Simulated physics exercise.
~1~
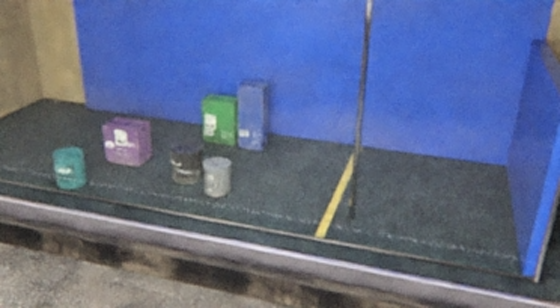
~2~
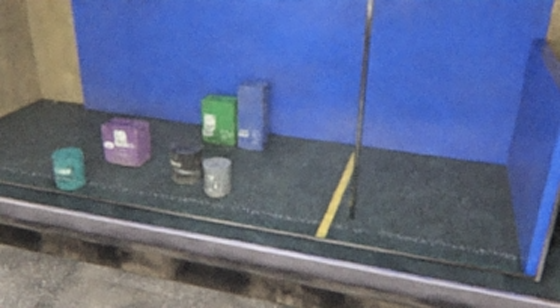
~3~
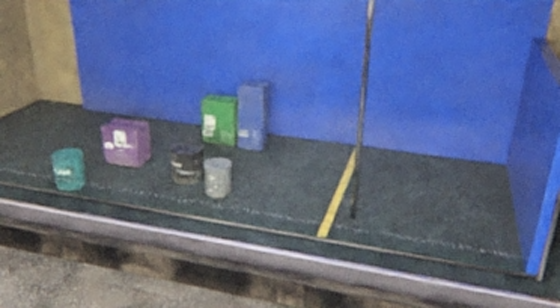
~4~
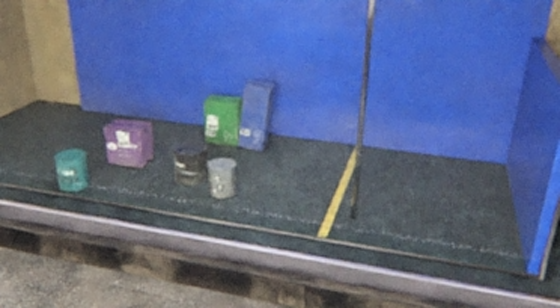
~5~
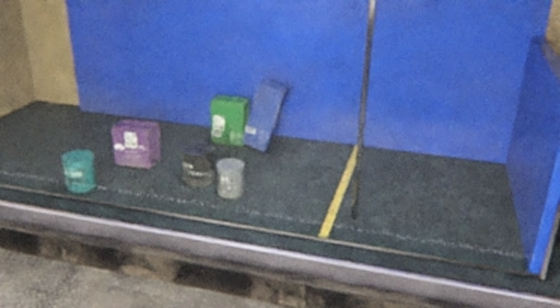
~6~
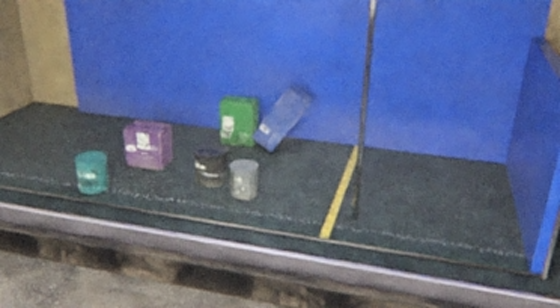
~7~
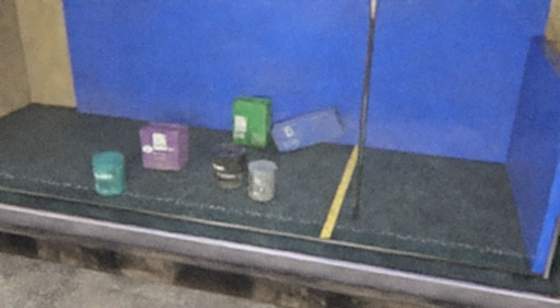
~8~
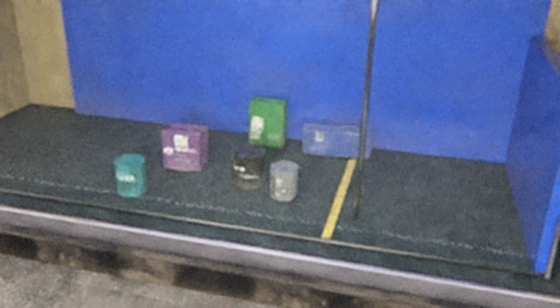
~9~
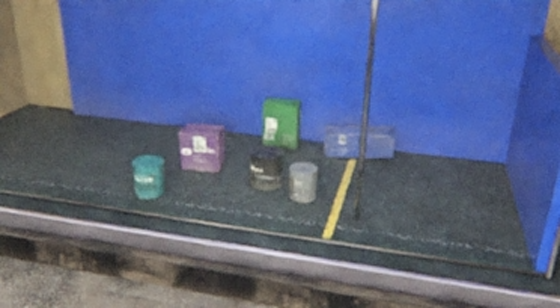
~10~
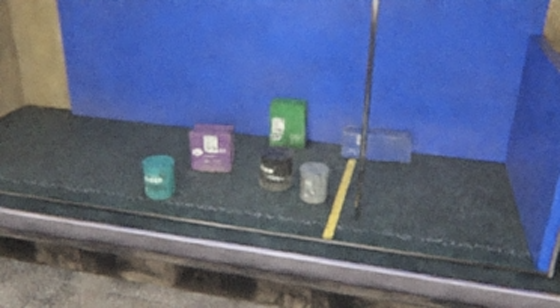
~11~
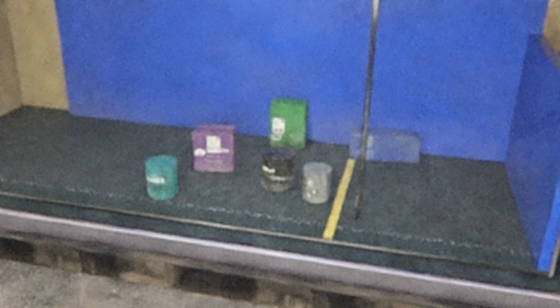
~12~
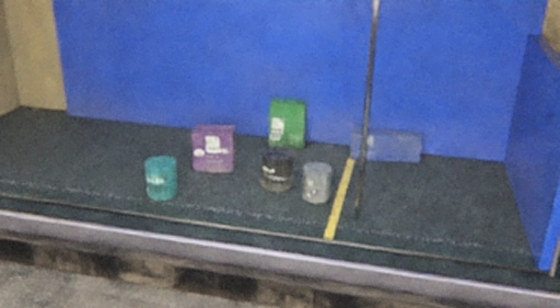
The dark-floored bay of a box van, backed by a blue wall, is seen from the open side and slightly above. On the left stand a teal bucket, a purple pack, a black bucket and a grey bucket, with a green pack and a tall blue box behind them, while a pole and a yellow line stand to their right. At first everything keeps still. Then the goods slide right together as the blue box leans and topples onto its side. It slides past the yellow line, while the others stay upright and stop short of it, the grey bucket nearest.
